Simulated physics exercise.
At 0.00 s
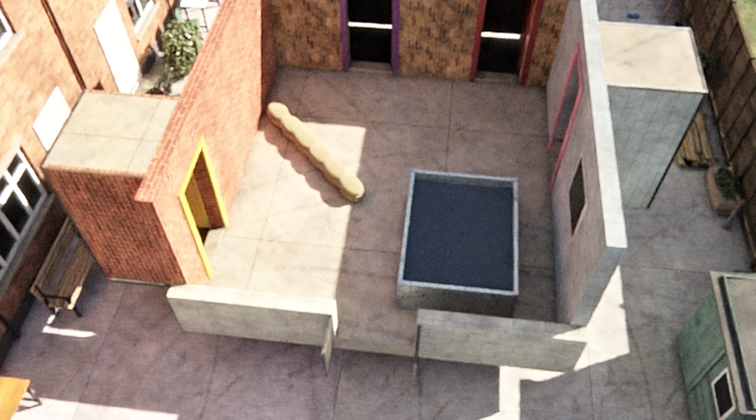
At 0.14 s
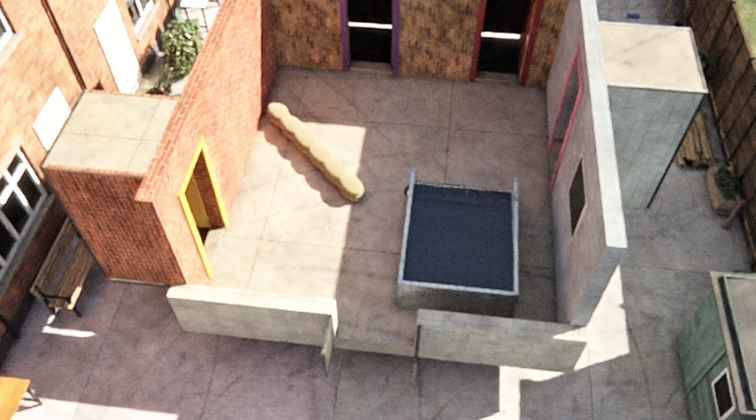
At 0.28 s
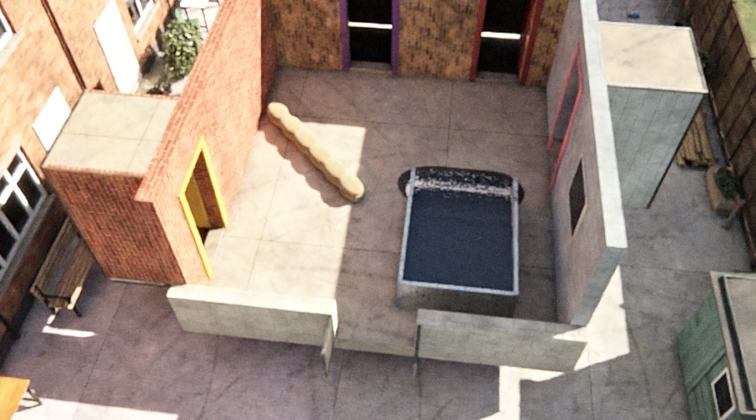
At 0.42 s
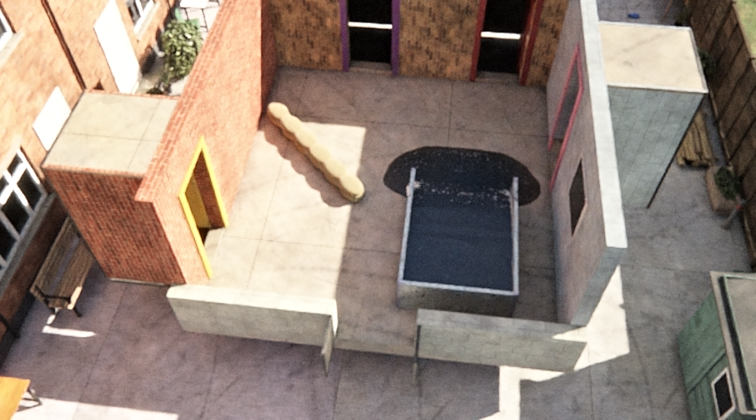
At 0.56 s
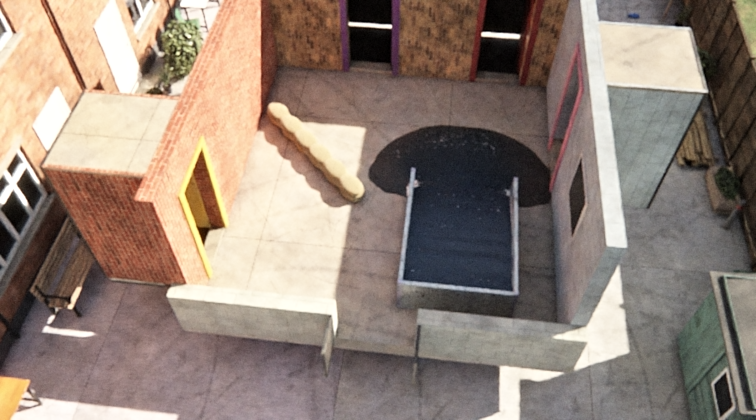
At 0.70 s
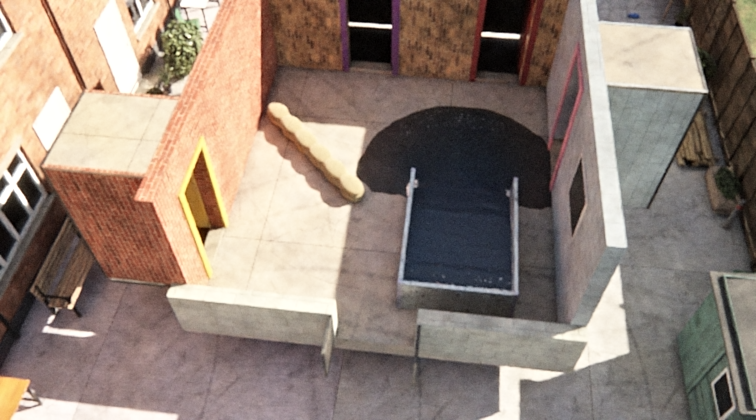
A rectangular tank of dark water with pale walls stands right of centre on the smooth floor of a walled yard, seen from high above by a still camera. A lumpy tan roll lies to its left, near a brick wall with a yellow-framed doorway, opposite a grey wall. The tank's far side gives way, and dark water pours out, spreading backward and sideways in a widening rounded pool.
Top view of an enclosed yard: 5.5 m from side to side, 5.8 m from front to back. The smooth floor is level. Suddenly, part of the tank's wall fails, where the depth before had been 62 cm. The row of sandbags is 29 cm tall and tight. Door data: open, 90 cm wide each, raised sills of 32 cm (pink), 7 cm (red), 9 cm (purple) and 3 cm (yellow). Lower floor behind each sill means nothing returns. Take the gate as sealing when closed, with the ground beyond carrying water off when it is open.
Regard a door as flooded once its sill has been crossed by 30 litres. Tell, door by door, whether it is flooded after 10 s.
Pink door - no; red door - yes; purple door - yes; yellow door - no.
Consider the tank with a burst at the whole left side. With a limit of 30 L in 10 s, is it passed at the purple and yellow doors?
Short answer, against that limit: Purple is fine, yellow overshoots.
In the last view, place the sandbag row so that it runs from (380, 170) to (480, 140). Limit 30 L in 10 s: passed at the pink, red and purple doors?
Doors: Pink stays under / red exceeds / purple stays under.
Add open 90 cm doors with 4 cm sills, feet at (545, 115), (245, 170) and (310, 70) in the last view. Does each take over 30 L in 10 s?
Per doorway, in order: Sufficient / insufficient / sufficient.
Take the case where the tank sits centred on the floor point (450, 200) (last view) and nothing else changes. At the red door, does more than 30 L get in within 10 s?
So then, red goes beyond.
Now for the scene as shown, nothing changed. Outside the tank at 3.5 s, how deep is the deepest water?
Peak depth: Approx. 26 cm.
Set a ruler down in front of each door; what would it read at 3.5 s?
Measured in centimetres, the pink door gives 7, the red door 23, the purple door 13 and the yellow door 0.
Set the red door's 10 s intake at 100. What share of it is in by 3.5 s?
Roughly 75%.
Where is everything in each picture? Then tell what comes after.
The tank at (461, 231) is whole and still, 62 cm deep, in the first picture.
The front is at (408, 194), 0.9 m from the gap on the tank's far side; 0.4 m2 of floor is under water; 62 cm left at the back of the tank, in the second picture.
Water pours out on the tank's far side and has run 1.1 m, to (520, 194); typically 11 cm deep outside, 62 cm at the tank's back, in the third picture.
The front is at (394, 167), 1.4 m from the gap on the tank's far side; 2.6 m2 of floor is under water; 62 cm left at the back of the tank, in the fourth picture.
Water pours out on the tank's far side and has run 1.8 m, to (422, 132); typically 7 cm deep outside, 60 cm at the tank's back, in the fifth picture.
The front is at (443, 109), 2.4 m from the gap on the tank's far side; 6.0 m2 of floor is under water; 54 cm left at the back of the tank, in the sixth picture.
After 1.4 s water covers 40 % of the floor and is deepest (31 cm) near (460, 82); pink door 12 cm at the sill, 0 L in, red door 16 cm at the sill, 22 L in, purple door not reached, yellow door not reached.
After 2.2 s water covers 45 % of the floor and is deepest (37 cm) near (531, 88); pink door 11 cm at the sill, 0 L in, red door 31 cm at the sill, 115 L in, purple door 18 cm at the sill, 6 L in, yellow door not reached.
After 3.5 s water covers 50 % of the floor and is deepest (26 cm) near (278, 68); pink door 7 cm at the sill, 0 L in, red door 23 cm at the sill, 282 L in, purple door 13 cm at the sill, 36 L in, yellow door not reached.
After 6.0 s water covers 60 % of the floor and is deepest (18 cm) near (274, 110); pink door 9 cm at the sill, 0 L in, red door 10 cm at the sill, 365 L in, purple door 10 cm at the sill, 45 L in, yellow door 1 cm at the sill, 0 L in.
After 10.0 s water covers 80 % of the floor and is deepest (10 cm) near (494, 164); pink door 6 cm at the sill, 0 L in, red door 8 cm at the sill, 371 L in, purple door 8 cm at the sill, 63 L in, yellow door 1 cm at the sill, 0 L in.
